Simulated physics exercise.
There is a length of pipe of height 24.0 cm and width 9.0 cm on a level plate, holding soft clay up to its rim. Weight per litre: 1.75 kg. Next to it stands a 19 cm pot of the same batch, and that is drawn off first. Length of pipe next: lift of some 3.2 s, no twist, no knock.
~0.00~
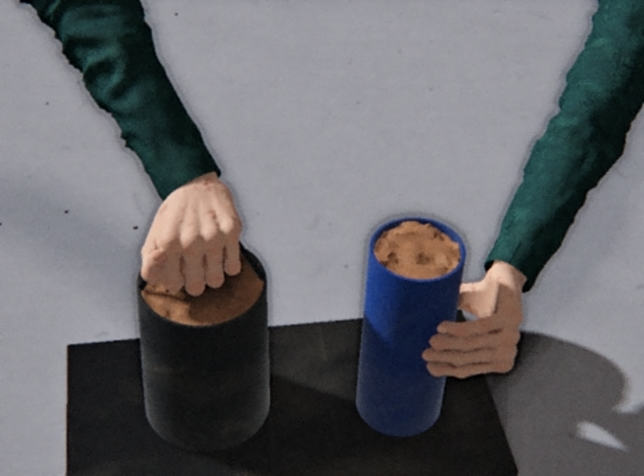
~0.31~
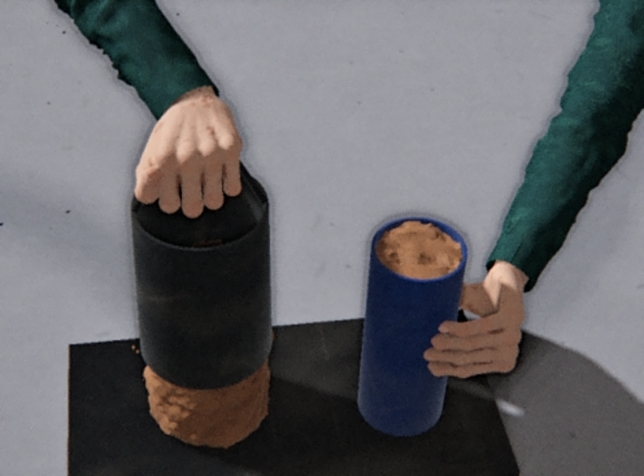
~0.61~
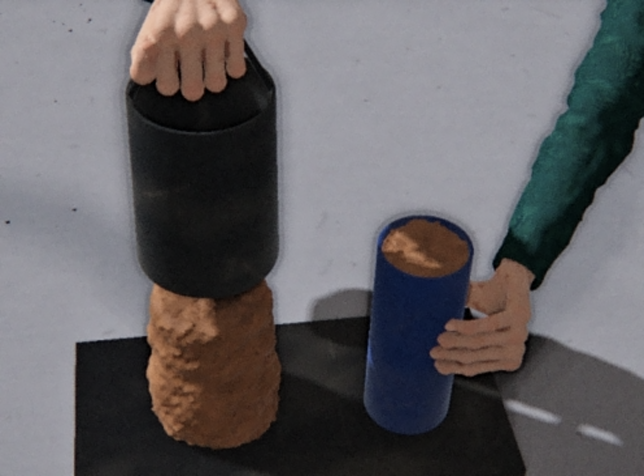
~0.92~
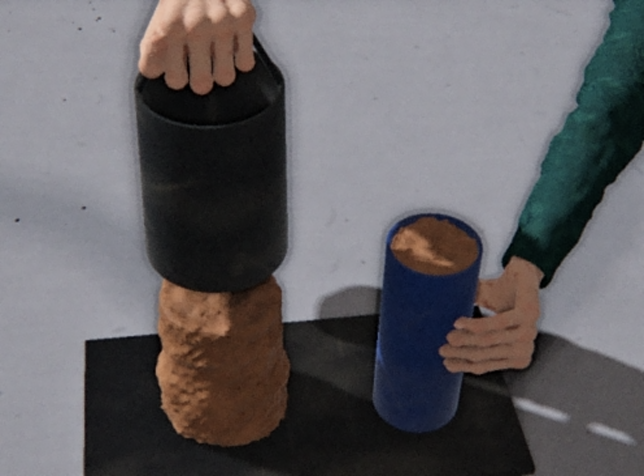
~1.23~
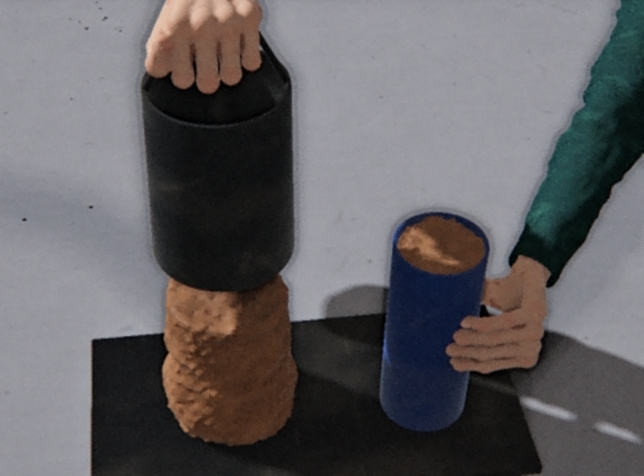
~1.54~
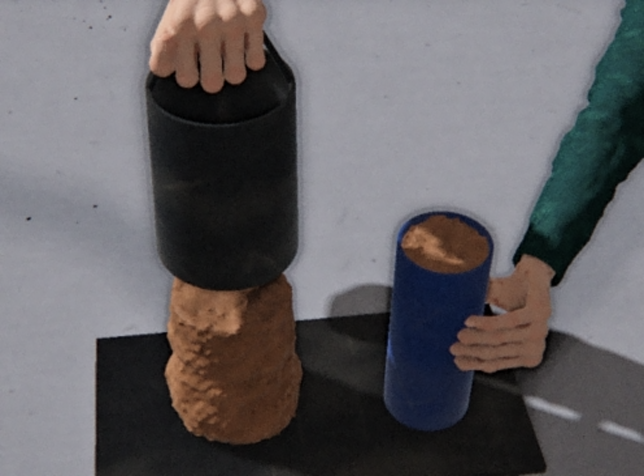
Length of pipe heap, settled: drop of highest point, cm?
5 cm.
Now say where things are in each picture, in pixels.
Middle of the pot's mouth at (202, 283), still down; middle of the length of pipe's top at (418, 250), not yet moved, in the first picture.
Middle of the pot's mouth at (200, 206), raised 10 cm; middle of the length of pipe's top at (419, 250), not yet moved, in the second picture.
Middle of the pot's mouth at (201, 93), raised 23 cm; what the pot left 18 cm high and 15 cm wide, top at (211, 291); middle of the length of pipe's top at (425, 248), not yet moved, in the third picture.
Middle of the pot's mouth at (210, 86), raised 24 cm; what the pot left 18 cm high and 15 cm wide, top at (220, 290); middle of the length of pipe's top at (434, 246), not yet moved, in the fourth picture.
Middle of the pot's mouth at (217, 86), raised 24 cm; what the pot left 18 cm high and 15 cm wide, top at (226, 289); middle of the length of pipe's top at (441, 245), not yet moved, in the fifth picture.
Middle of the pot's mouth at (221, 85), raised 24 cm; what the pot left 18 cm high and 15 cm wide, top at (231, 289); middle of the length of pipe's top at (445, 245), not yet moved, in the sixth picture.
After 2.3 s, the length of pipe is up 5.2 cm; the soft clay has come down 0.0 cm to 24 cm and is 9.0 cm wide.
After 3.1 s, the length of pipe is up 15 cm; the soft clay has come down 1.7 cm to 22 cm and is 10 cm wide.
After 3.9 s, the length of pipe is up 24 cm; the soft clay has come down 4.5 cm to 19 cm and is 13 cm wide.
After 4.9 s, the length of pipe is clear; the soft clay has come down 5.0 cm to 19 cm and is 13 cm wide.
After 5.4 s, at rest, the length of pipe is clear; the soft clay has come down 5.1 cm to 19 cm and is 13 cm wide.
